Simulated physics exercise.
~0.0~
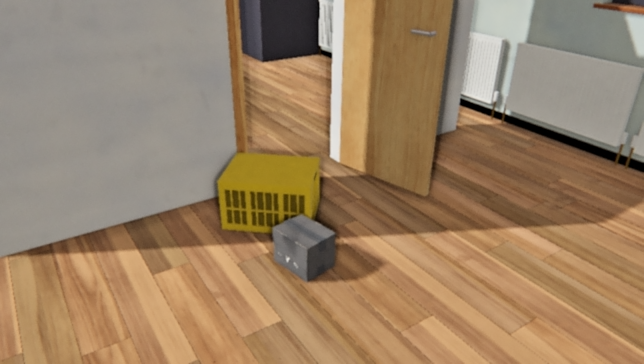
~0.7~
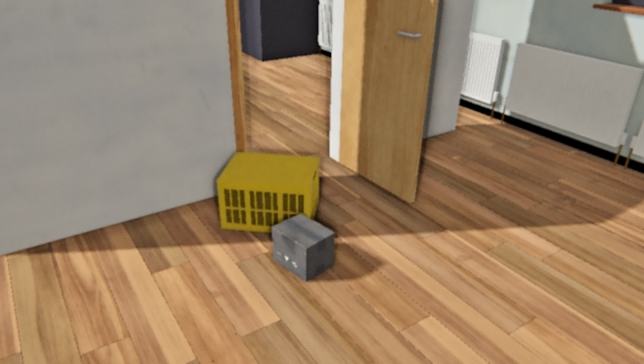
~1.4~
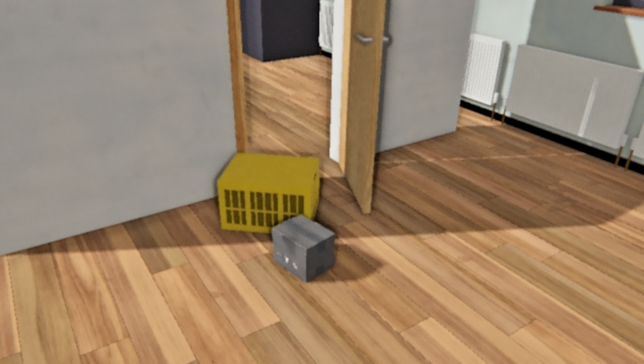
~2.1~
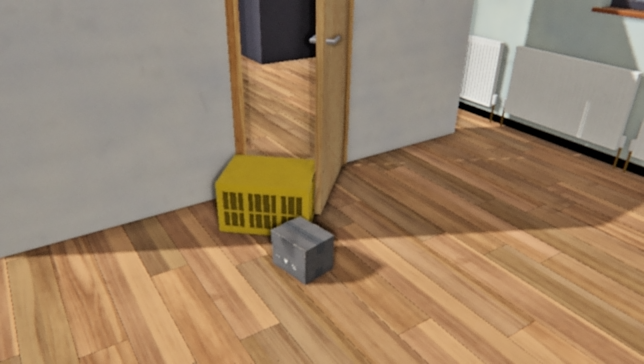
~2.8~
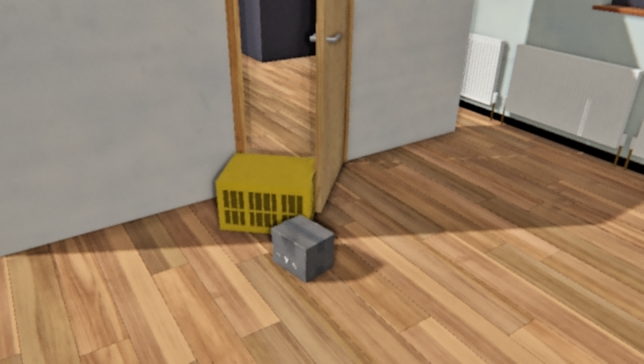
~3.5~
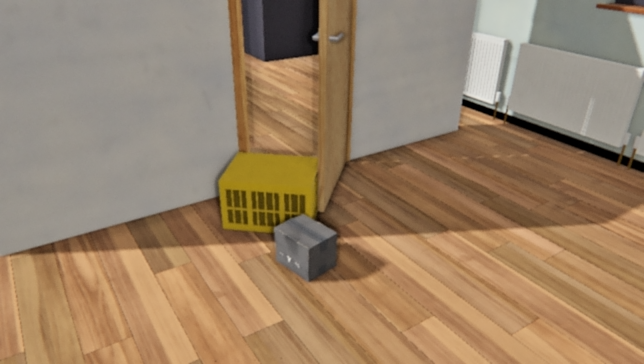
The clip opens on a wooden room door standing wide open above a plank floor, with a yellow slatted chest near the doorway and a small grey box just in front of it. The door swings steadily towards its frame, though no hand can be seen moving it. It narrows the opening until its lower edge comes up beside the yellow chest. There it stops short, with the chest nudged barely, if at all. At the end the door remains partly open, blocked by the chest, while the grey box sits where it was.
